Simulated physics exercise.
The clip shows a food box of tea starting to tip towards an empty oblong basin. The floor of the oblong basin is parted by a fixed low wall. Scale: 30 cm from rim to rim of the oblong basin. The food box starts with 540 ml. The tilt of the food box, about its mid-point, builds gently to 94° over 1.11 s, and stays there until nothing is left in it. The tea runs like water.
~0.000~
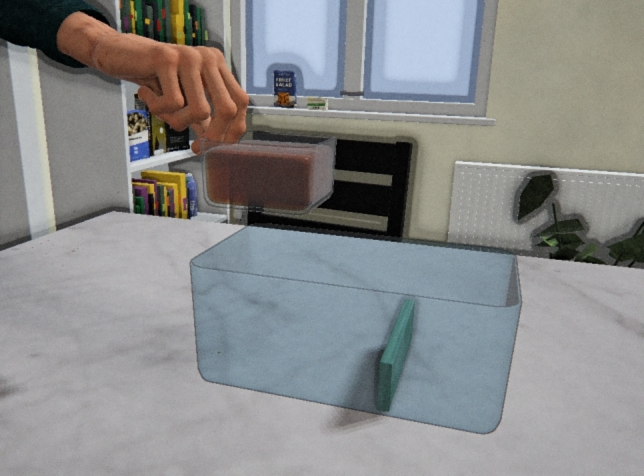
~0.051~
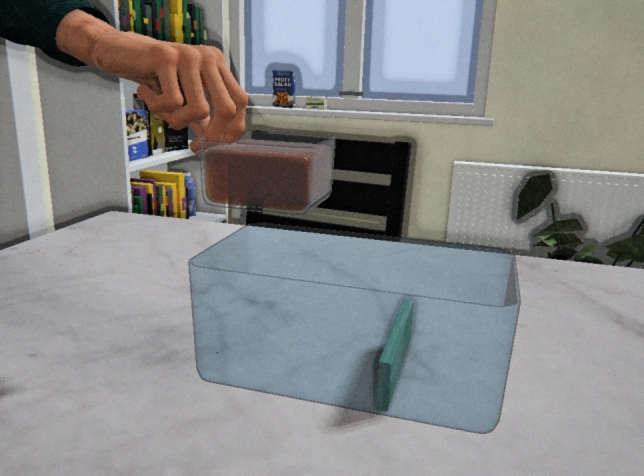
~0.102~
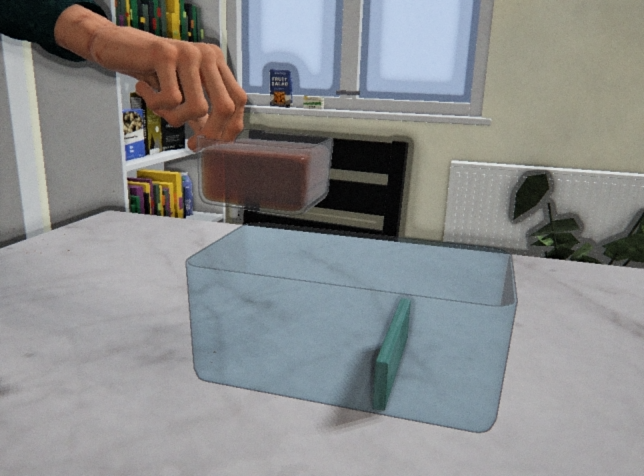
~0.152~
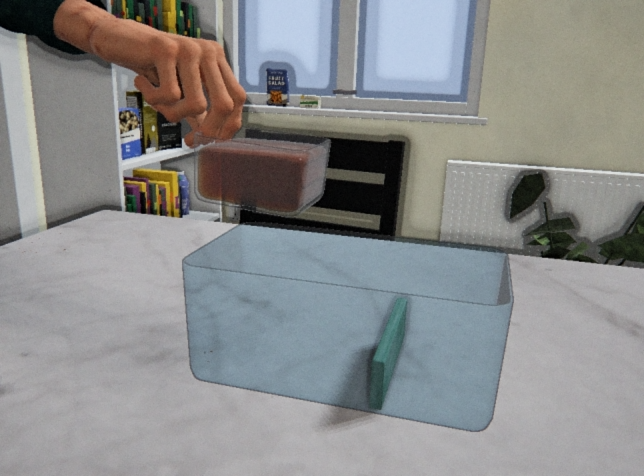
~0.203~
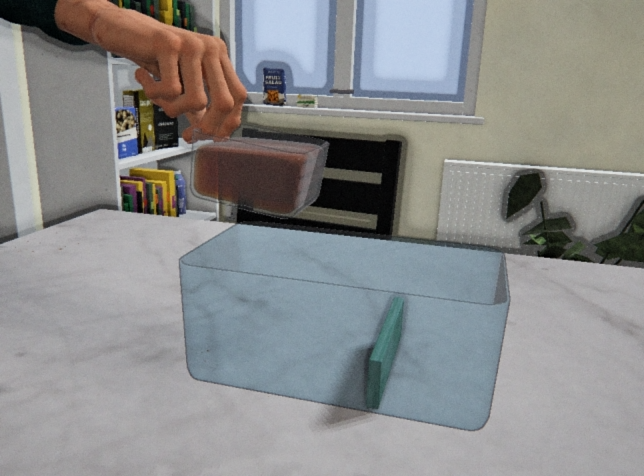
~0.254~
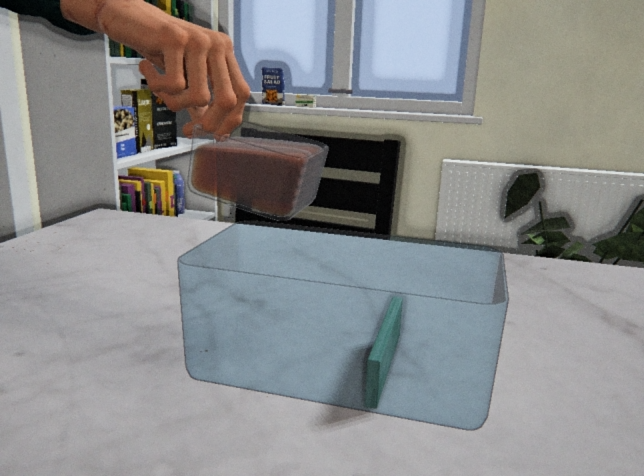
On a marble table in a room with bookshelves, a hand held a clear box of reddish-brown contents above an empty see-through basin with a green divider, and the box slowly tilted slightly rightward.
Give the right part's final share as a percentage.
About 7 per cent.
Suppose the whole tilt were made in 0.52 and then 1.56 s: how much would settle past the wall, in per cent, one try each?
In turn about 0 and 5 per cent.
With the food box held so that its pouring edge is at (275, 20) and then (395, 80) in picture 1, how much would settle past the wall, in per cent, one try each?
In turn about 5 and 85 per cent.
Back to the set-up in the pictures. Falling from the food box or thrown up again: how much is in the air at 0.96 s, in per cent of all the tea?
Near 4 in a hundred.
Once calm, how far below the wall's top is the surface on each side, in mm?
Left about 34 mm, right about 48 mm.
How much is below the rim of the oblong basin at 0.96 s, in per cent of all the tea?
Near 82 in a hundred.
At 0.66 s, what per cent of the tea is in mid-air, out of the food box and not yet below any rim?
Some 24 per cent.
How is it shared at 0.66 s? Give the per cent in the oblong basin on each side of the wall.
Left about 20, right about 0.
After 0.66 s the tilt is 61° and 55 per cent is still to pour, 20 is left of the wall and 0 right of it.
After 0.96 s the tilt is 90° and 14 per cent is still to pour, 75 is left of the wall and 6 right of it.
After 1.27 s the tilt is 94° and 3 per cent is still to pour, 89 is left of the wall and 7 right of it.
After 1.61 s the tilt is 94° and 0 per cent is still to pour, 92 is left of the wall and 7 right of it.
In the end 93 per cent lies left of the wall, 7 right of it and 0 outside.
